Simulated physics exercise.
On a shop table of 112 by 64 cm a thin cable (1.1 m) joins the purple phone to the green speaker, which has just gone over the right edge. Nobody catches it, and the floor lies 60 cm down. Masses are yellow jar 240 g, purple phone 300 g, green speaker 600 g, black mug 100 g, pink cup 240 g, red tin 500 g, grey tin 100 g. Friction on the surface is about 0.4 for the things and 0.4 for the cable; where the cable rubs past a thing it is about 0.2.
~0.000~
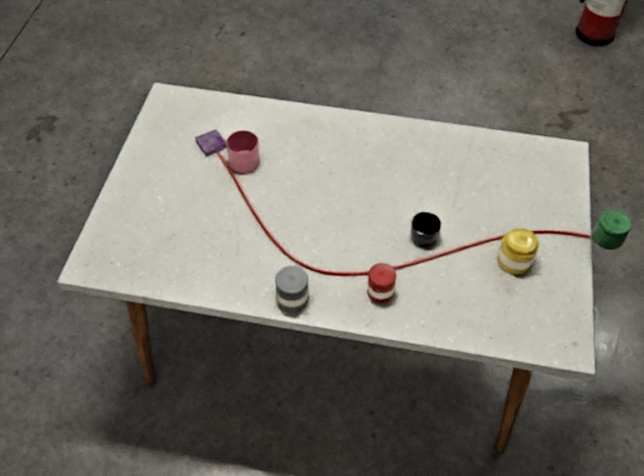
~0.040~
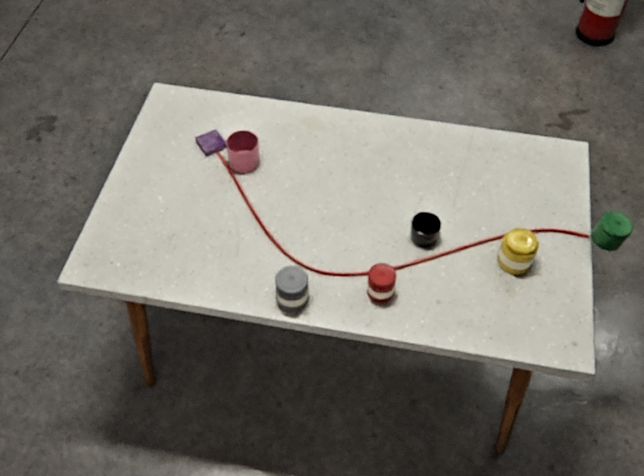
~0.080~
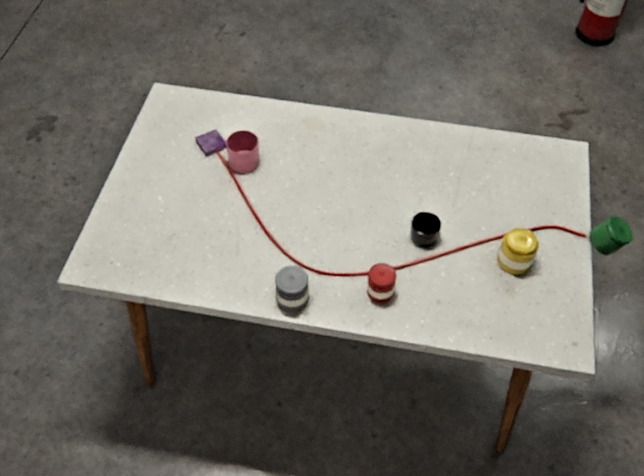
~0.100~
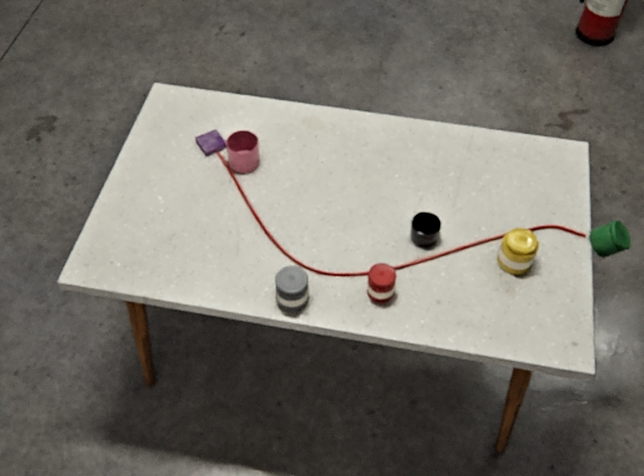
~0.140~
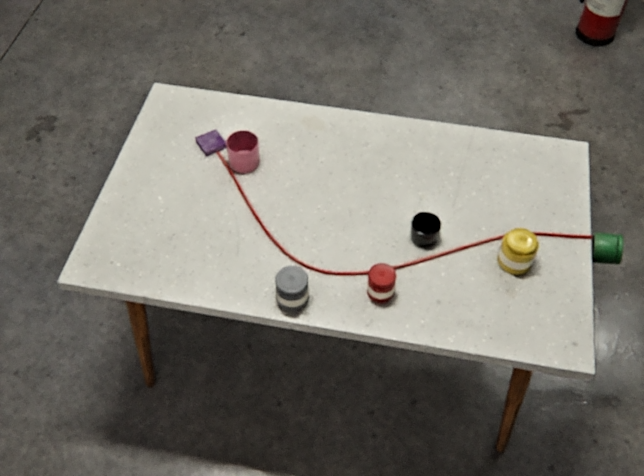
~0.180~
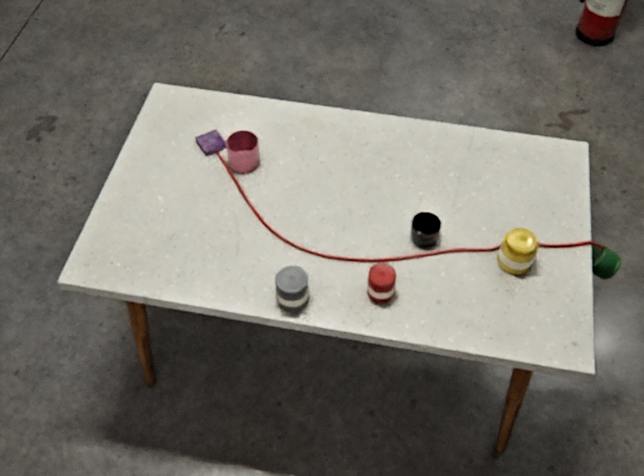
On a pale table with wooden legs, a green cylindrical object at the right edge tips over and sinks slightly beside it, while the attached red cable straightens and shifts among the cups and tins, which stay still.
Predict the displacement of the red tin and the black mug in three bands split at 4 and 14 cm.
The red tin barely shifts, the black mug travels a long way.
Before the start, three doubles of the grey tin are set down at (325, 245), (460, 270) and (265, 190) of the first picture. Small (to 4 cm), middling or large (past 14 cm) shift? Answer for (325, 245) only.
There: Large.
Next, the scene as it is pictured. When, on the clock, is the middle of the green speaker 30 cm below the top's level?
That is: 0.44 s.
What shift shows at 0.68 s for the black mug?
About: Black mug 35 cm.
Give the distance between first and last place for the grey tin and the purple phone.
Grey tin 0 cm, purple phone 45 cm.
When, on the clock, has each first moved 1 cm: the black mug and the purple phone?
About: Black mug 0.26 s, purple phone 0.28 s.
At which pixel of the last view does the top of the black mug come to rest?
Around (463, 120).
By 0.4 s, the cable's tail end at (253, 171); black mug 23 cm off its start, purple phone 11 cm off its start, green speaker over the edge.
By 0.7 s, the cable's tail end at (321, 197); black mug 34 cm off its start, purple phone 29 cm off its start, green speaker over the edge.
By 0.9 s, the cable's tail end at (393, 211); black mug 34 cm off its start at (463, 120), purple phone 45 cm off its start at (379, 207), green speaker over the edge.
By 1.2 s, the cable's tail end at (396, 212); black mug 34 cm off its start, purple phone 46 cm off its start, green speaker over the edge.
By 2.4 s, the cable's tail end at (396, 212); black mug 34 cm off its start at (463, 120), red tin 0 cm off its start at (383, 274), purple phone 46 cm off its start at (382, 208), green speaker over the edge.
